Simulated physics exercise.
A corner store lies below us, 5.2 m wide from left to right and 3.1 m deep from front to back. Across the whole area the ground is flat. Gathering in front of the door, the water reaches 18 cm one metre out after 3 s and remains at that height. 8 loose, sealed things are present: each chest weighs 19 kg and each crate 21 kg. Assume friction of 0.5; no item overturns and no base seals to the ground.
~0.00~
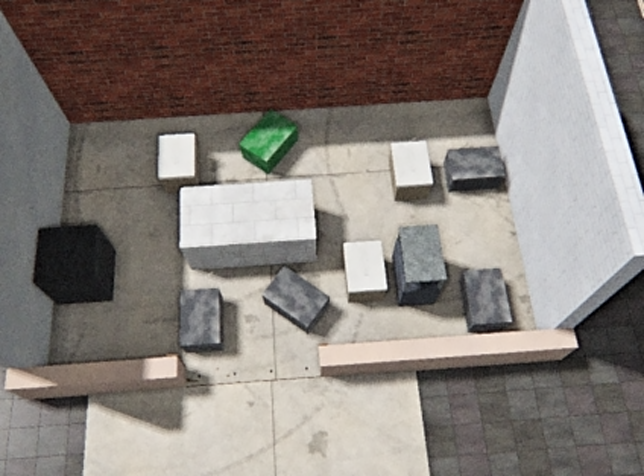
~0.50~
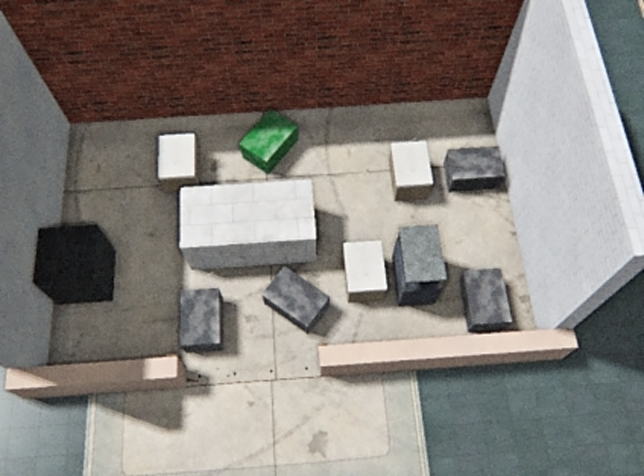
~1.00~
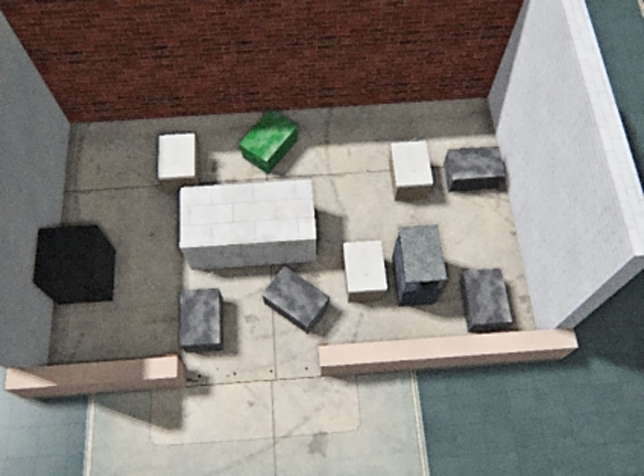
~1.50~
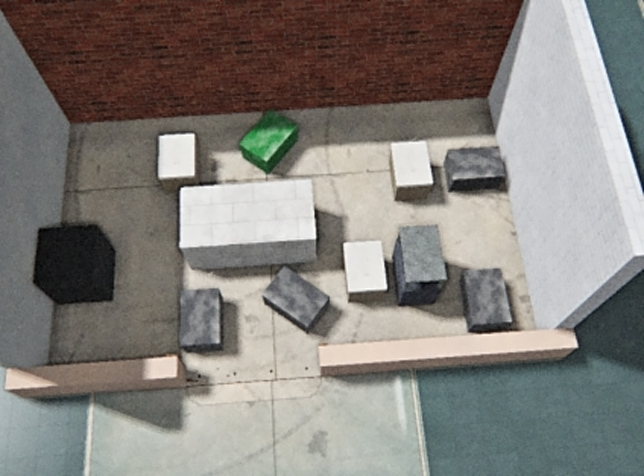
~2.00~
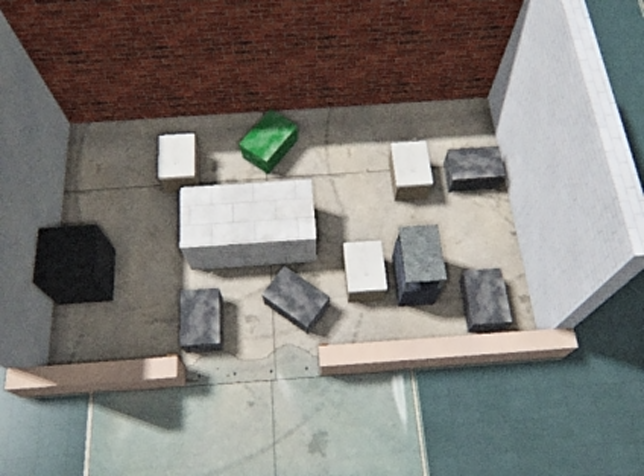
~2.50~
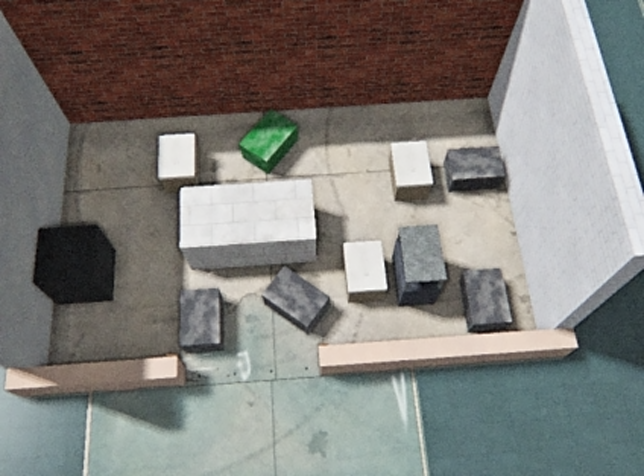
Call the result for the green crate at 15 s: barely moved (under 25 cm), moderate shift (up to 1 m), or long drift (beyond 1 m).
Moderate shift.
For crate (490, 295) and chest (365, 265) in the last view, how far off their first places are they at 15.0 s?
80 cm, 30 cm.
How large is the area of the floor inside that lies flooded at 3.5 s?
Wet area: Approx. 2.0 m2.
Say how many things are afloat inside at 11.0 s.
I get 0.
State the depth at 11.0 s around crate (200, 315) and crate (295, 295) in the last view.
Some 10 cm at the first, some 10 cm at the second.
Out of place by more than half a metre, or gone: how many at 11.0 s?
By then the count is 3.
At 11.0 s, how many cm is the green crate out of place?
Roughly 0 cm by then.
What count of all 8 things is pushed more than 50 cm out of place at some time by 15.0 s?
7 in all.
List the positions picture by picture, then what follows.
In the first frame, the green crate at (269, 135) rests on the ground; water covers 0.0 m2; 0 of 8 have shifted.
In the second frame, the green crate at (269, 135) rests on the ground; 0.0 m2 under water; 0 of 8 have shifted.
In the third frame, the green crate at (269, 135), on the bottom; water covers 0.0 m2; 0 of 8 have shifted.
In the fourth frame, the green crate at (269, 135), on the bottom; water covers 0.0 m2; 0 of 8 have shifted.
In the fifth frame, the green crate at (269, 135) rests on the ground; 0.1 m2 under water; 0 of 8 have shifted.
In the sixth frame, the green crate at (269, 135) rests on the ground; 0.6 m2 under water; 0 of 8 have shifted.
After 3.5 s the green crate is near (269, 135), 0.0 m from its start, aground; 0 afloat.
After 6.8 s the green crate is near (269, 135), 0.0 m from its start, aground; 1 afloat.
After 11.0 s the green crate is near (269, 135), 0.0 m from its start, aground; 0 afloat.
After 15.0 s the green crate is near (317, 150), 0.6 m from its start, afloat; 8 afloat.
